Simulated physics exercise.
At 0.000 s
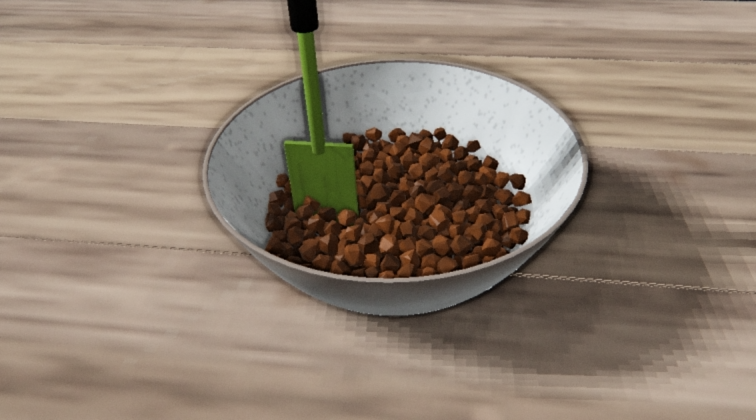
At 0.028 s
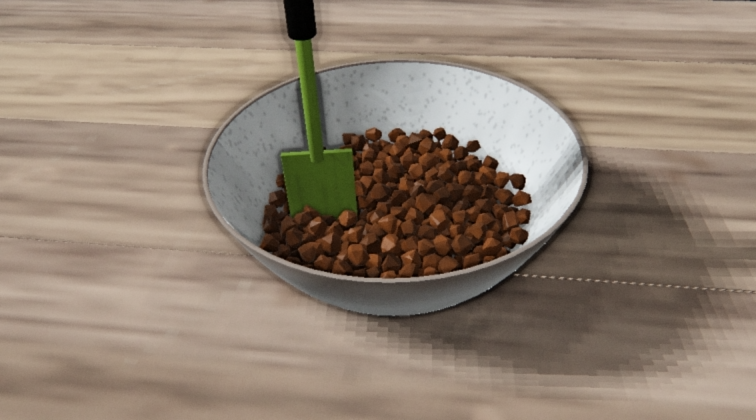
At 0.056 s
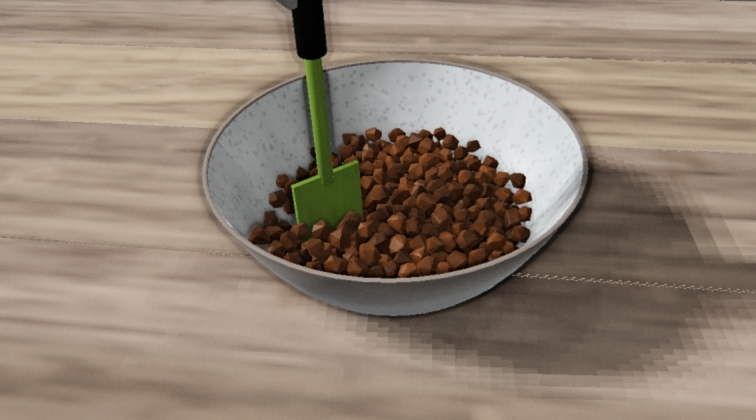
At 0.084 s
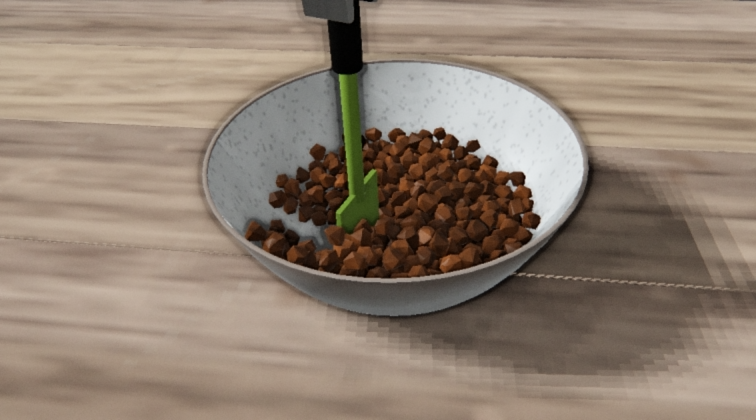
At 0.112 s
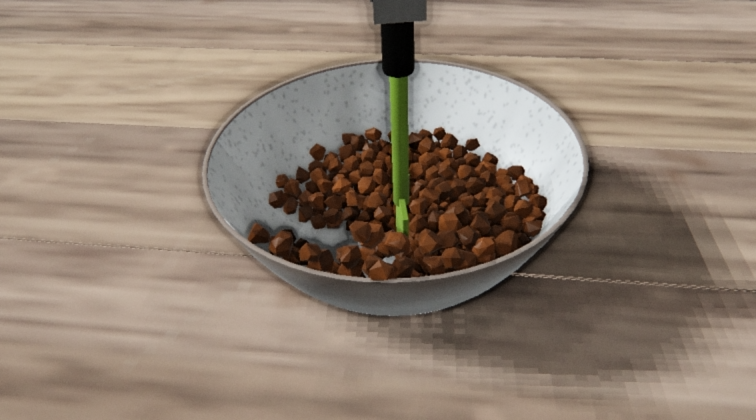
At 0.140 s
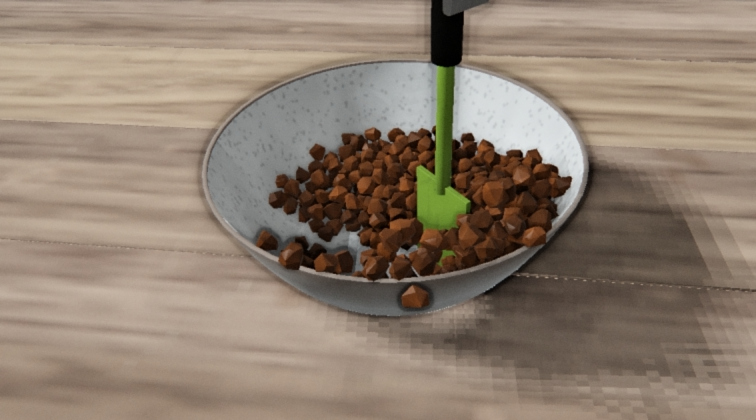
A green spatula with a black handle sweeps from the left side of a speckled white bowl along the near side to the right, pushing brown pellets into a heap, and one pellet drops over the front rim.
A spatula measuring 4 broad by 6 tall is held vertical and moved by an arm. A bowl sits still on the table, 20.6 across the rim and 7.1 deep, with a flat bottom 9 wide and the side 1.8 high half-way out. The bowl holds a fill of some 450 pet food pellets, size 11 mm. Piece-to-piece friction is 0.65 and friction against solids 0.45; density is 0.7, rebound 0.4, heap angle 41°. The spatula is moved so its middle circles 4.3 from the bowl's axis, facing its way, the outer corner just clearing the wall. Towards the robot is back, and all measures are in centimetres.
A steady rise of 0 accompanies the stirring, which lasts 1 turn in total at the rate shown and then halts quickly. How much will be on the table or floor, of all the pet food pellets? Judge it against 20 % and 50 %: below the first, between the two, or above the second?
Between 20 and 50 %.
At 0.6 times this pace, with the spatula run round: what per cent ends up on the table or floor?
Estimated share: Near 5 per cent.
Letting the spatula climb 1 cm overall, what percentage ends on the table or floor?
My guess is close to 25 per cent.
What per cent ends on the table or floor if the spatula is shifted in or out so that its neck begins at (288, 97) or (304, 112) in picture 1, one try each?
Close to 25 and 35 in a hundred.
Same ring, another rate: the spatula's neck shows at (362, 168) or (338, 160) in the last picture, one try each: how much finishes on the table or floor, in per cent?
About 5 per cent, then about 5 per cent.
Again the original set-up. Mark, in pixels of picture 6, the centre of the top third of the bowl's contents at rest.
Roughly at pixel (302, 243).
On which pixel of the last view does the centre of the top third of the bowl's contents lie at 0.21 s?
Centre estimate: Approx. (503, 120) px.
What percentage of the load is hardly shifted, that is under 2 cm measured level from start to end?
Roughly 5 percent of the load.
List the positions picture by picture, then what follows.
In the first frame, the spatula neck at (316, 121), 0° round; upper third of the load around (408, 199), from x 270 to 525, top at y 135; 448 in the bowl.
In the second frame, the spatula neck at (314, 129), 11° round; upper third of the load around (404, 211), from x 270 to 525, top at y 135.
In the third frame, the spatula neck at (323, 150), 40° round; upper third of the load around (397, 224), from x 260 to 525, top at y 135.
In the fourth frame, the spatula neck at (355, 167), 71° round; upper third of the load around (417, 238), from x 255 to 530, top at y 135.
In the fifth frame, the spatula neck at (401, 171), 103° round; upper third of the load around (448, 240), from x 260 to 535, top at y 135; 446 in the bowl, 2 in flight or on the tool.
In the sixth frame, the spatula neck at (444, 160), 134° round; upper third of the load around (488, 218), from x 265 to 565, top at y 130; 438 in the bowl, 10 in flight or on the tool.
After 0.21 s, 215° round, highest piece 11 above the table; 413 in the bowl, 35 in flight or on the tool.
After 0.29 s, 297° round, highest piece 12 above the table; 368 in the bowl, 17 on the table or floor, 63 in flight or on the tool.
After 0.52 s, 0° round, highest piece 8 above the table; 325 in the bowl, 120 on the table or floor, 3 in flight or on the tool.
After 1.22 s, 0° round, highest piece 8 above the table; 325 in the bowl, 123 on the table or floor.
In the end, 325 in the bowl, 123 on the table or floor. That is 27 % on the table or floor.
